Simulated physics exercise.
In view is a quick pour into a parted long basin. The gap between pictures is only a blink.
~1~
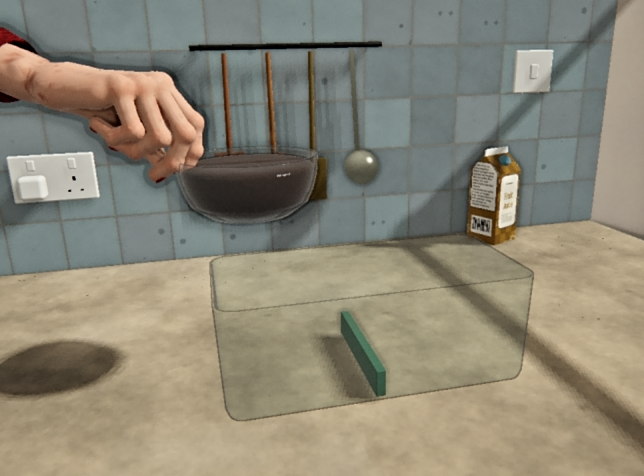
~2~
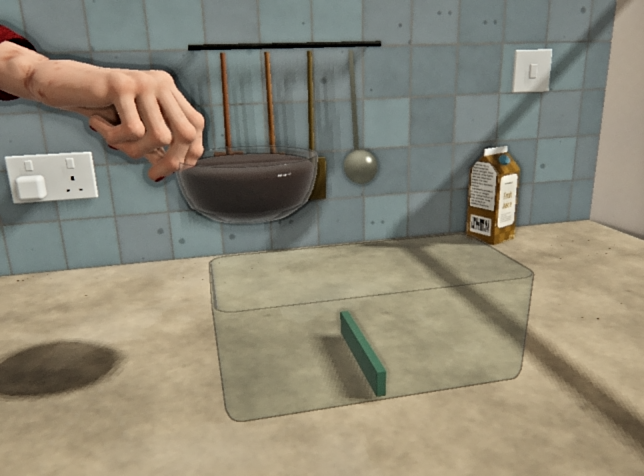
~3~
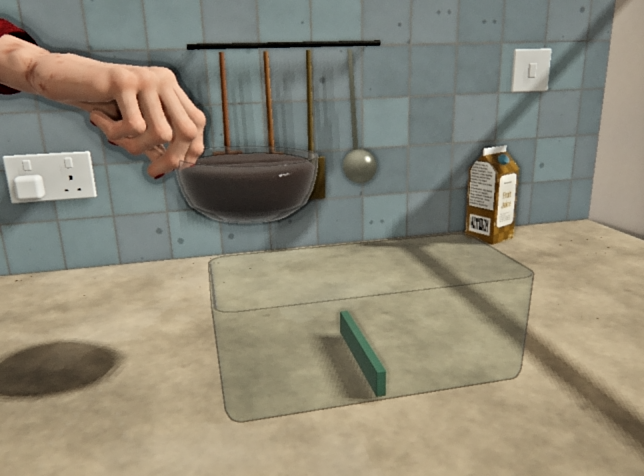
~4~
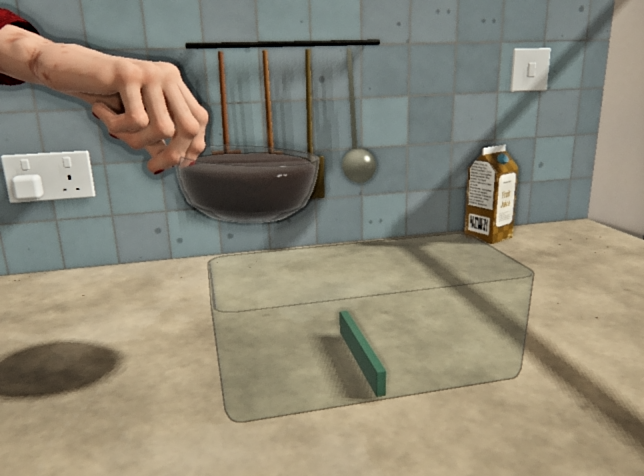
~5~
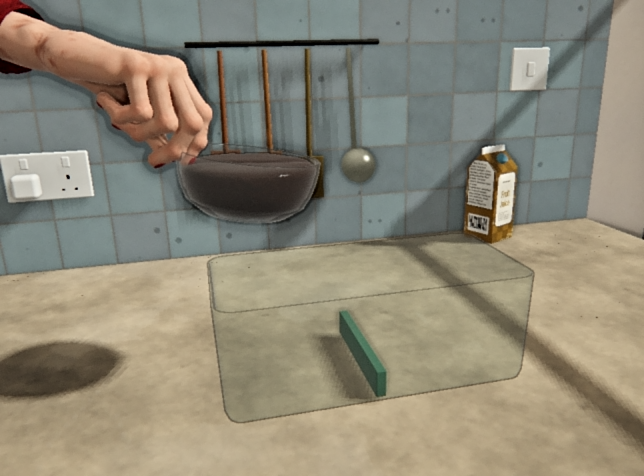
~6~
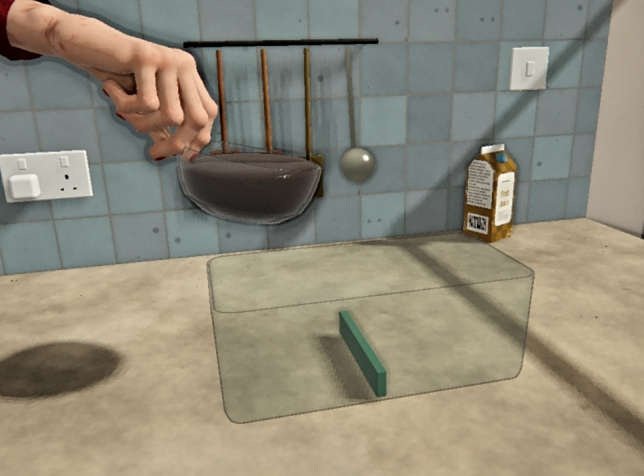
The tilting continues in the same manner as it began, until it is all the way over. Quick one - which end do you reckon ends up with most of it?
The winner is the right compartment.
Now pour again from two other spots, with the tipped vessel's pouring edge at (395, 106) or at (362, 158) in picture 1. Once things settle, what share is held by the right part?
One after the other: 90 %, 85 %.
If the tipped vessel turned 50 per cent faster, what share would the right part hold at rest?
Roughly 55 in a hundred.
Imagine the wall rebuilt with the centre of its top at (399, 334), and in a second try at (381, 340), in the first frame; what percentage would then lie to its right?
Try 1: Some 10 %; try 2: 40 %.
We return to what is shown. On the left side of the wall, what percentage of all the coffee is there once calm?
About 35 per cent.
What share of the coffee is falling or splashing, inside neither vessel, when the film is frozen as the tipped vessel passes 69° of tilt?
Around 35 %.
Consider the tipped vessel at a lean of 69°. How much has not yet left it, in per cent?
Around 35 in a hundred has not poured out yet.
A moment on, the tilt is 69° and 37 per cent is still to pour, 5 is left of the wall and 21 right of it.
Next, the tilt is 95° and 4 per cent is still to pour, 29 is left of the wall and 62 right of it.
Then the tilt is 96° and 0 per cent is still to pour, 37 is left of the wall and 63 right of it.
Later the tilt is 96° and 0 per cent is still to pour, 37 is left of the wall and 63 right of it.
At rest 37 per cent lies left of the wall, 63 right of it and 0 outside.
